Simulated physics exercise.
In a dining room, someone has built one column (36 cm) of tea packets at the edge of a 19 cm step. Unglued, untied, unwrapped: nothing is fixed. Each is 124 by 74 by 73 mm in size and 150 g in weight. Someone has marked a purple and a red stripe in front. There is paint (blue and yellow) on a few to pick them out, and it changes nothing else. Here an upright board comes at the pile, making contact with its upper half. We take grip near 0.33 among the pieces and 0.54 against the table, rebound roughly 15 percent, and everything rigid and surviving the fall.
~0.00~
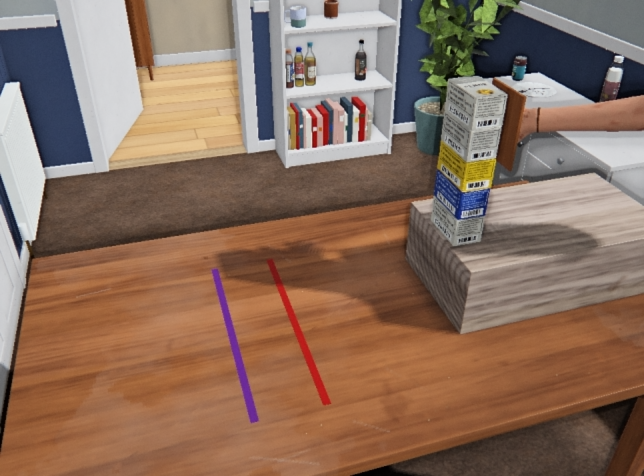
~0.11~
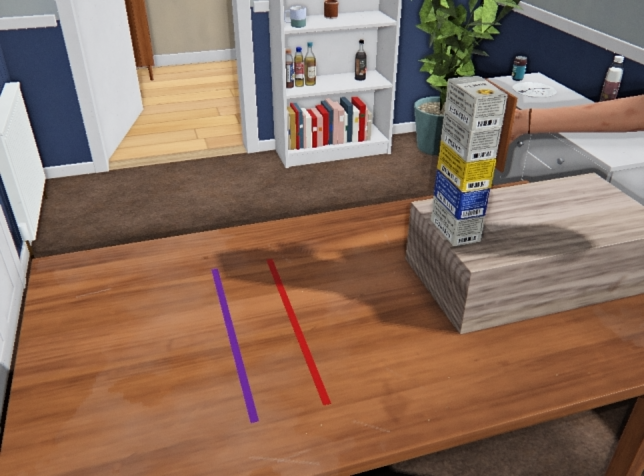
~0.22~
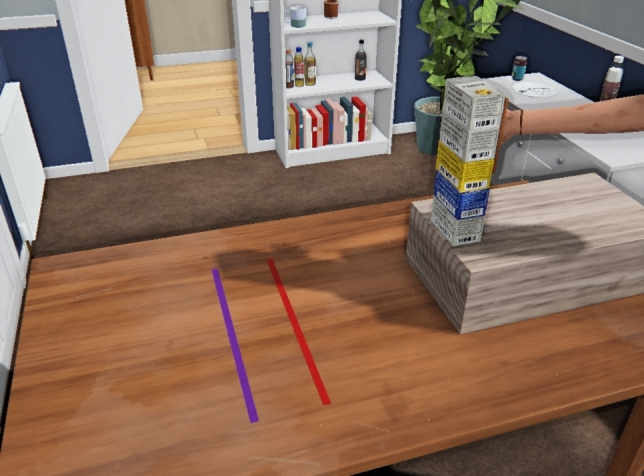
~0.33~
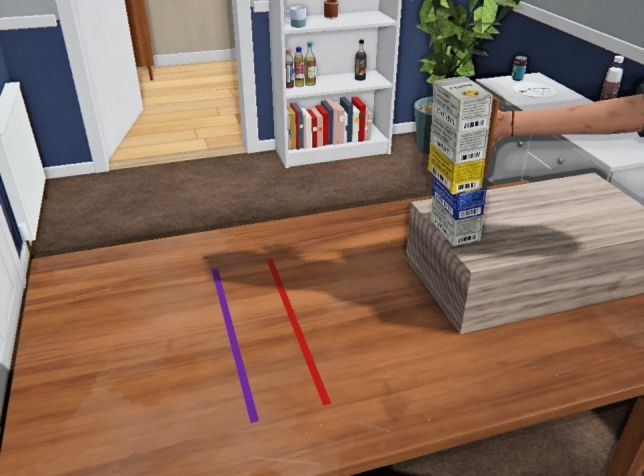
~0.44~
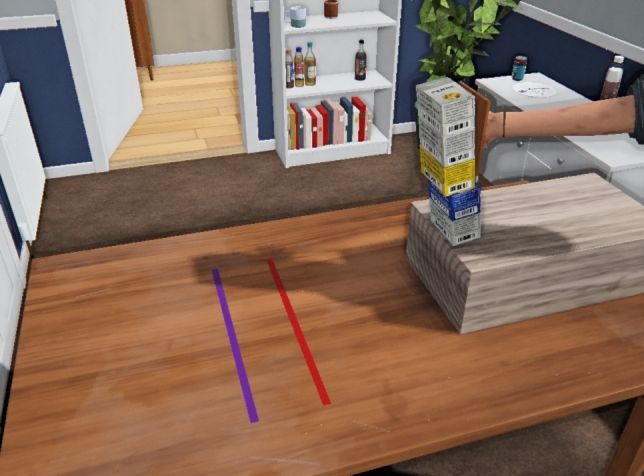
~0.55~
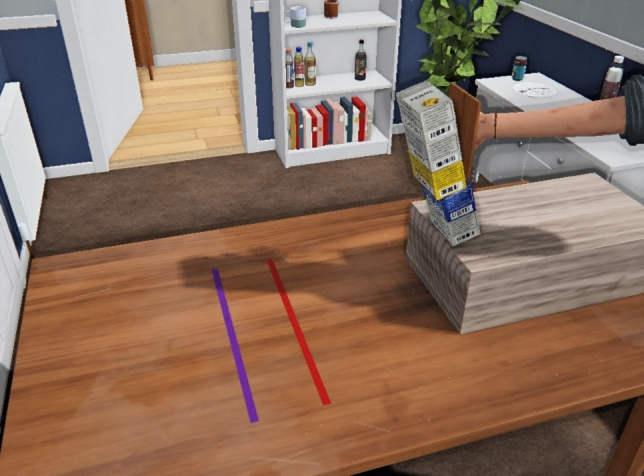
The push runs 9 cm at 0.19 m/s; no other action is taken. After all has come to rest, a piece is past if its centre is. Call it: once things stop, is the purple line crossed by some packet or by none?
By none.
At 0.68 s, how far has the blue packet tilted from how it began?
Around 30° from its start.
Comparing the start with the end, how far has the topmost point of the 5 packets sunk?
Lower by close to 48 cm.
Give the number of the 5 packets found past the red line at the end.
Counting them up, I get 1.
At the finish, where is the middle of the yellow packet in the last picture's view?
It ends up centred close to (345, 299).
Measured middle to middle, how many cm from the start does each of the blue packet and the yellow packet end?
Net displacement (cm): Blue = 32; yellow = 44.
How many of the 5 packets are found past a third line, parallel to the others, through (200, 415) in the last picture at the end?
Total: 0.
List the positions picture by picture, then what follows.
In the first picture (we follow the side turned to the camera), board (520, 125) 38 mm short; purple line, near end, (250, 402); red line, near end, (320, 385); yellow packet (451, 166); blue packet (446, 194); no piece has moved.
The second picture shows board (511, 126) 17 mm short; yellow packet (451, 166).
The third picture shows board (503, 127) 4 mm in; yellow packet (449, 166).
The fourth picture shows board (494, 129) 25 mm in; yellow packet (440, 168) tipped 3°; blue packet (444, 195) tipped 3°; 5 stirred so far.
The fifth picture shows board (485, 130) 46 mm in; yellow packet (432, 171) tipped 10°; blue packet (439, 196) tipped 10°; steepest lean 10°, the packet at (459, 117); 5 stirred so far.
The sixth picture shows board (476, 131) 7 cm in; purple line, near end, (250, 402); red line, near end, (320, 385); yellow packet (422, 175) tipped 17°; blue packet (433, 198) tipped 17°; steepest lean 17°, the packet at (440, 123); 5 stirred so far.
Around 0.68 s, none of the 5 packets past the purple line, 5 disturbed; yellow packet tipped 32°; blue packet tipped 32°.
Around 0.82 s, none of the 5 packets past the purple line, 5 disturbed; blue packet tipped 65°, 37 mm lower; yellow packet tipped 64°, 9 cm lower.
Around 0.98 s, none of the 5 packets past the purple line, 5 disturbed; blue packet on its side; yellow packet on its side.
Finally (1.8 s), none of the 5 packets past the purple line, 5 disturbed; yellow packet on its side; blue packet on its side. The farthest middle lies 9 cm short of that line. Seen by the last camera, middles, yellow packet near (346, 299), blue packet near (377, 293).
